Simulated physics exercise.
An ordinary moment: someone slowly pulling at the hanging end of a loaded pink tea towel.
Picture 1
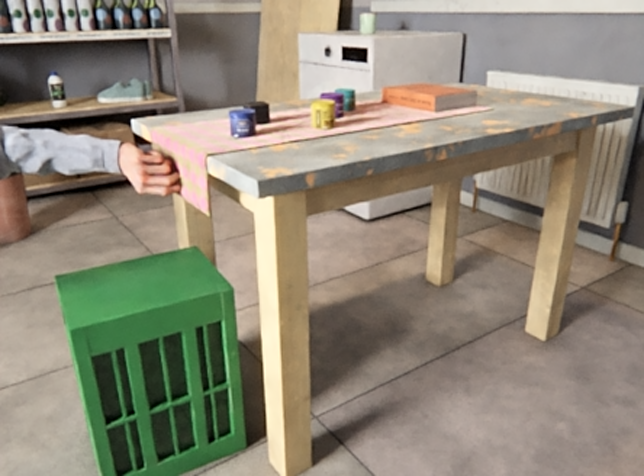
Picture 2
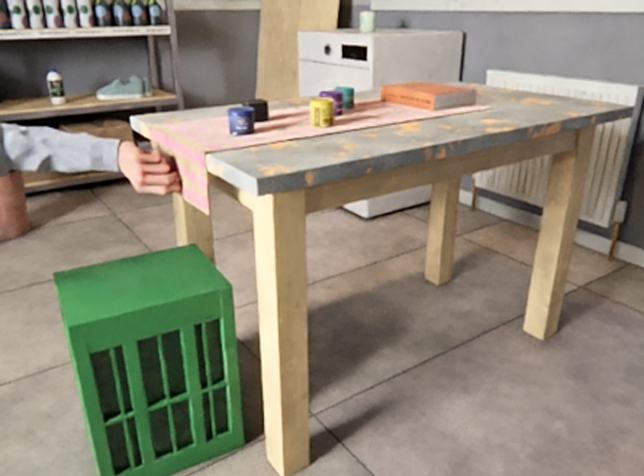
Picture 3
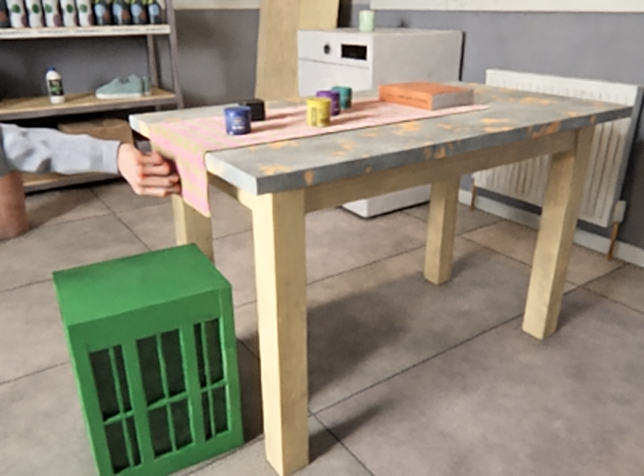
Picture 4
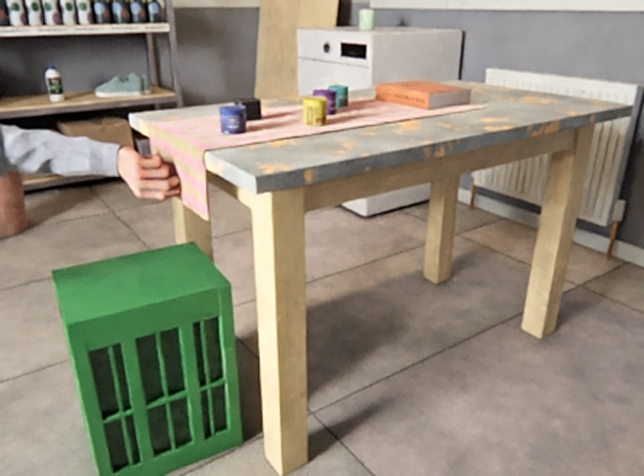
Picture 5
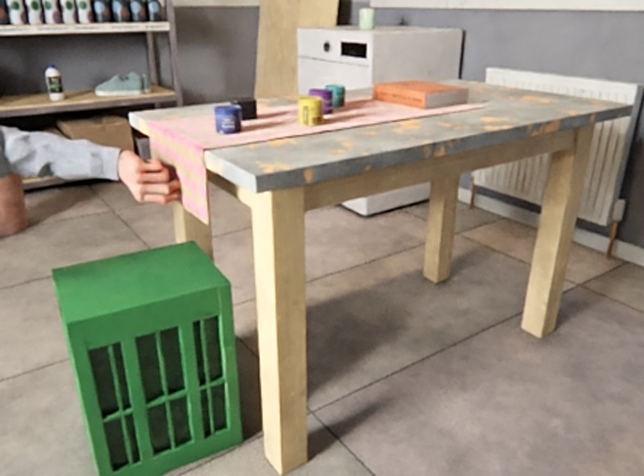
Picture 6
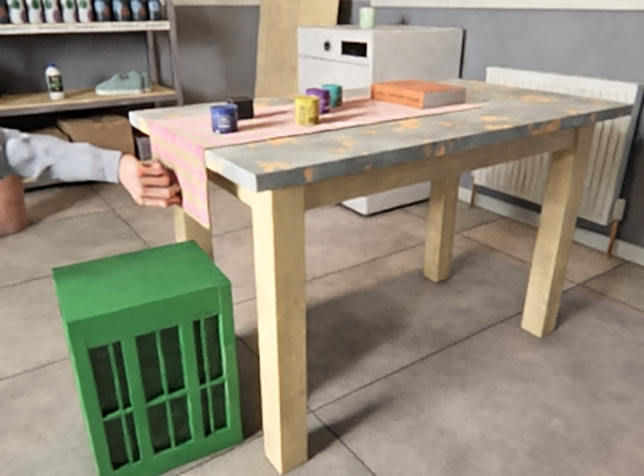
At first, a hand at the left grips the hanging end of a pink cloth on a table, with small colourful pots and a dark block resting on it. The hand slowly draws the cloth down, and the pots and block shift slightly left along the tabletop, while the green crate below stays still.
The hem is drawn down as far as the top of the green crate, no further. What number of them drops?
The count of fallen things is one.
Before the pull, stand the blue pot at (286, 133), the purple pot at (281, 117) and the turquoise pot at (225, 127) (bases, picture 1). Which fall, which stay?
The blue pot remains up, the purple pot remains up, the turquoise pot goes over.
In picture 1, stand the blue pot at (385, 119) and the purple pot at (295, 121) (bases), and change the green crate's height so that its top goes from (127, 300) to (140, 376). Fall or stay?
The blue pot stays on, the purple pot goes over.
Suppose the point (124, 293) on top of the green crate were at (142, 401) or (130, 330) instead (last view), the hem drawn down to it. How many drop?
The count: 4 and 2.
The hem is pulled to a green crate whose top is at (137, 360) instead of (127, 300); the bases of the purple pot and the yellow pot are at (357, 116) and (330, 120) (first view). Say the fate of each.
The purple pot survives, the yellow pot remains up.
A little later, hem near (182, 224); all still up.
Next, hem near (183, 247); all still up.
Later still, hem on the crate; blue pot gone.
When it is over, hem on the crate; blue pot gone. It carries off one.
